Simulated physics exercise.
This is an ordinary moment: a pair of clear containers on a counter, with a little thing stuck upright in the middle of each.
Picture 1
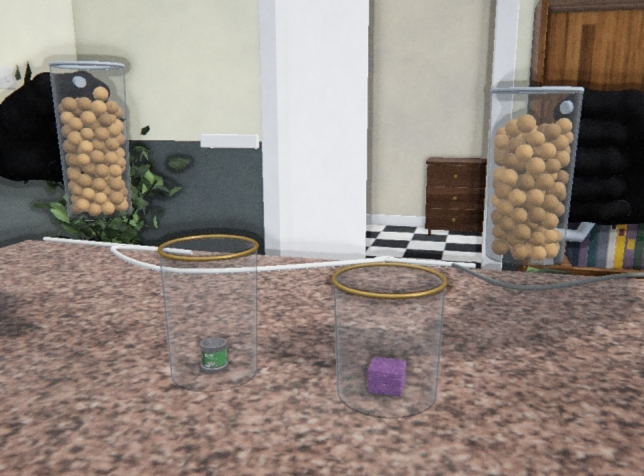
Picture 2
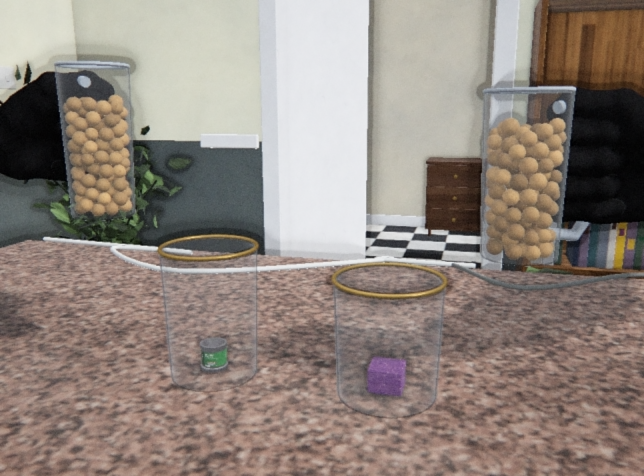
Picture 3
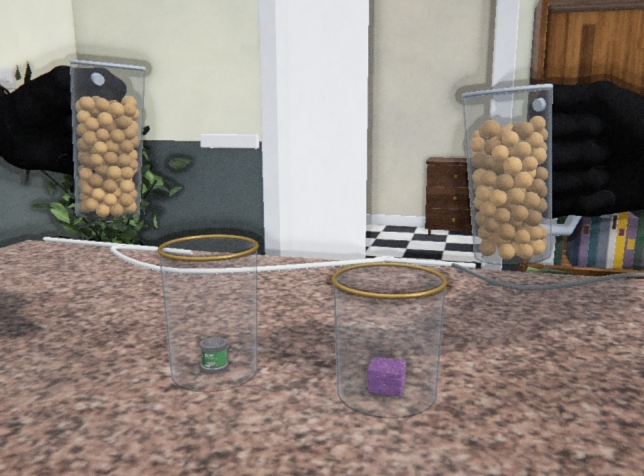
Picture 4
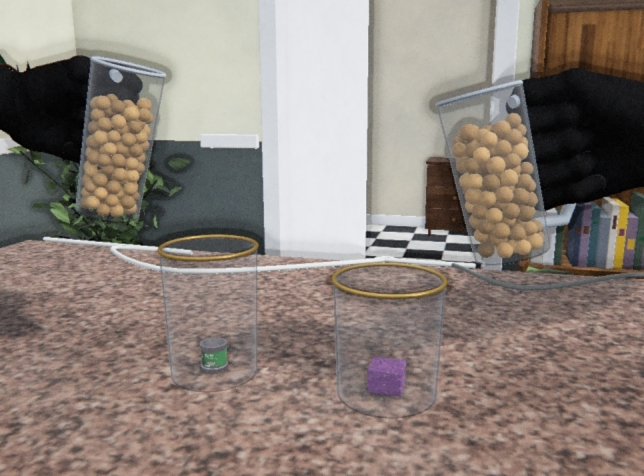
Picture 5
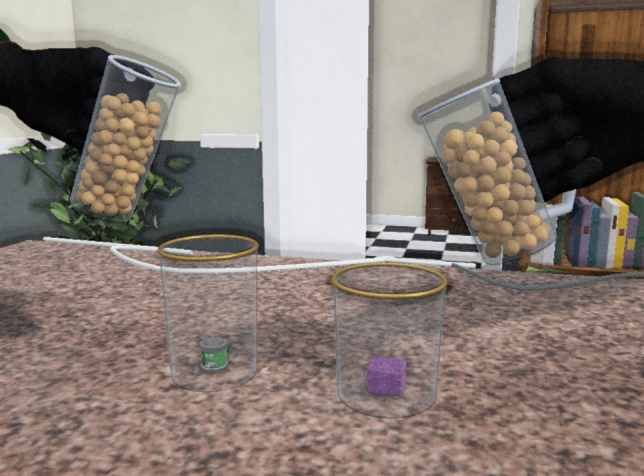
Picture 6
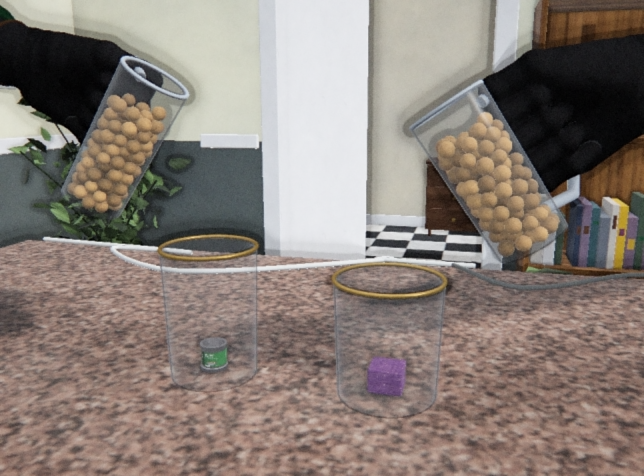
Two clear cups of round wooden beads, held by black hands, moved inward and tilted toward each other above two clear glasses on a counter, one holding a small green tin, the other a purple block.
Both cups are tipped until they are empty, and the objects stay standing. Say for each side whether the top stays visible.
Outcome: Left thing: Vanishes. Right thing: Vanishes.
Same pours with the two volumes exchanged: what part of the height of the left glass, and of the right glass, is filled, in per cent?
I'd say some 50 percent on the left and some 50 on the right.
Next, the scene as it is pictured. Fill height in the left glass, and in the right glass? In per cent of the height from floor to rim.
Roughly 45 % for the left and 50 % for the right.
Then, 0.36 s later than the last frame, left glass empty, all of its cupful still in the cup; right glass empty, all of its cupful still in the cup.
Then, 0.74 s later than the last frame, left glass nearly empty, nearly all of its cupful still in the cup; right glass nearly empty, the larger part of its cupful still in the cup.
Then, 1.19 s later than the last frame, left glass a third full, none of its cupful still in the cup; right glass half full, none of its cupful still in the cup.
When it is over, left glass half full (surface near (212, 313)), nothing beside it; right glass half full (surface near (388, 333)), nothing beside it; the left thing is covered; the right thing is covered.
